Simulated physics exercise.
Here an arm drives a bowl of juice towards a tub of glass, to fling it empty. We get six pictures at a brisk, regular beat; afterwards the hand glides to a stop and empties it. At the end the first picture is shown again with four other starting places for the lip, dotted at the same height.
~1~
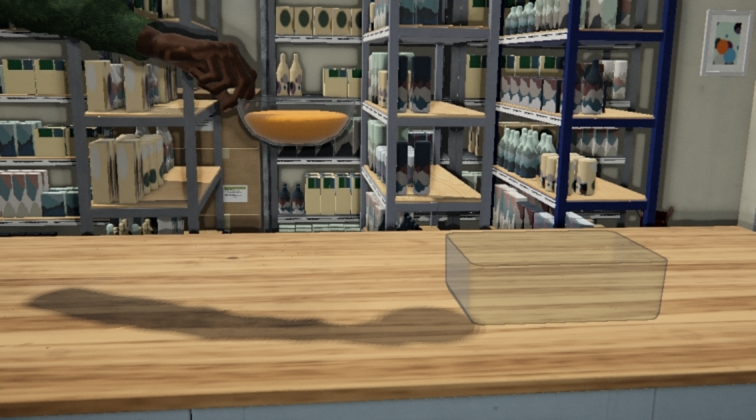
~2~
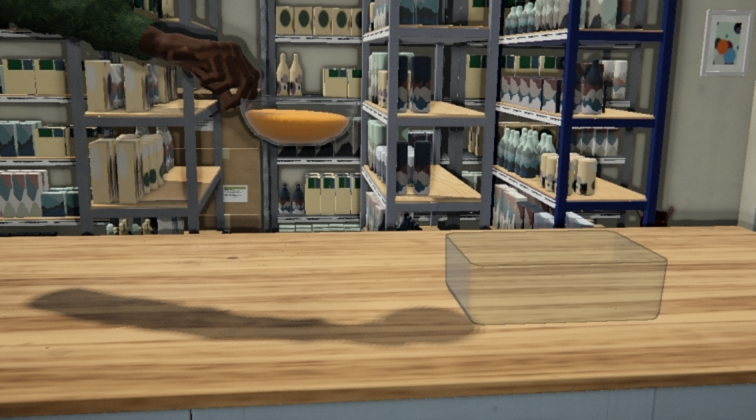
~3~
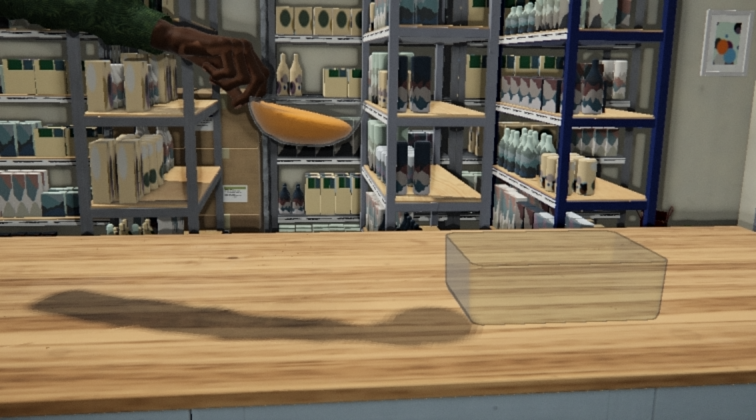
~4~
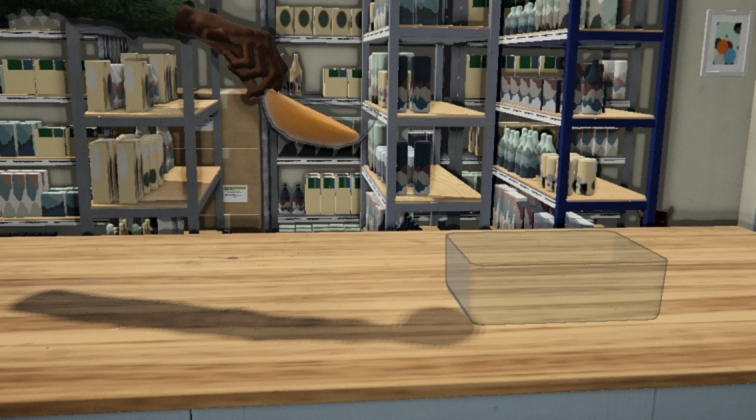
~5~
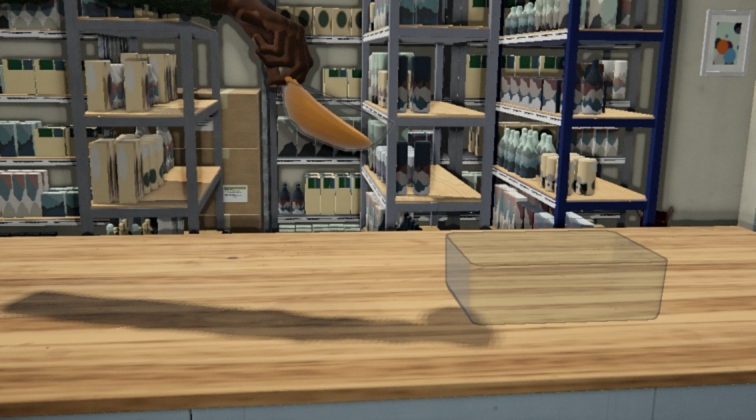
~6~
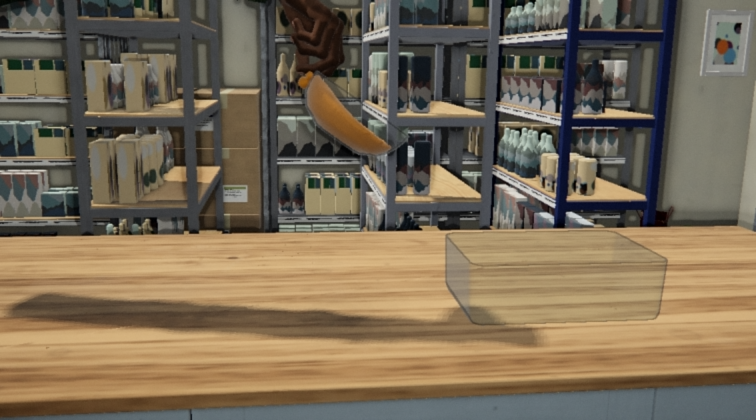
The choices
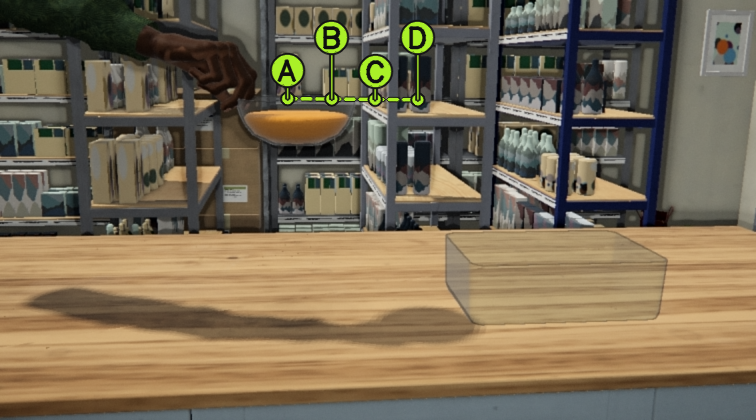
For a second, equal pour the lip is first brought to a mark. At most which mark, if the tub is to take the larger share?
A will do.
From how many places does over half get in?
All four.
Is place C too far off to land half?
No, not at all.
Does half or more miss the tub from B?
No, that is safe.
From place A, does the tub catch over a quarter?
Yes, clearly.
On the marked copy, A at (287, 98); B at (331, 99); C at (375, 99); D at (417, 99).
With A, about 72 % lands in the tub, 16 % falls short and 12 % goes beside or beyond.
With B, about 77 % lands in the tub, 7 % falls short and 16 % goes beside or beyond.
With C, about 67 % lands in the tub, 5 % falls short and 27 % goes beside or beyond.
With D, about 87 % lands in the tub, 9 % falls short and 4 % goes beside or beyond.
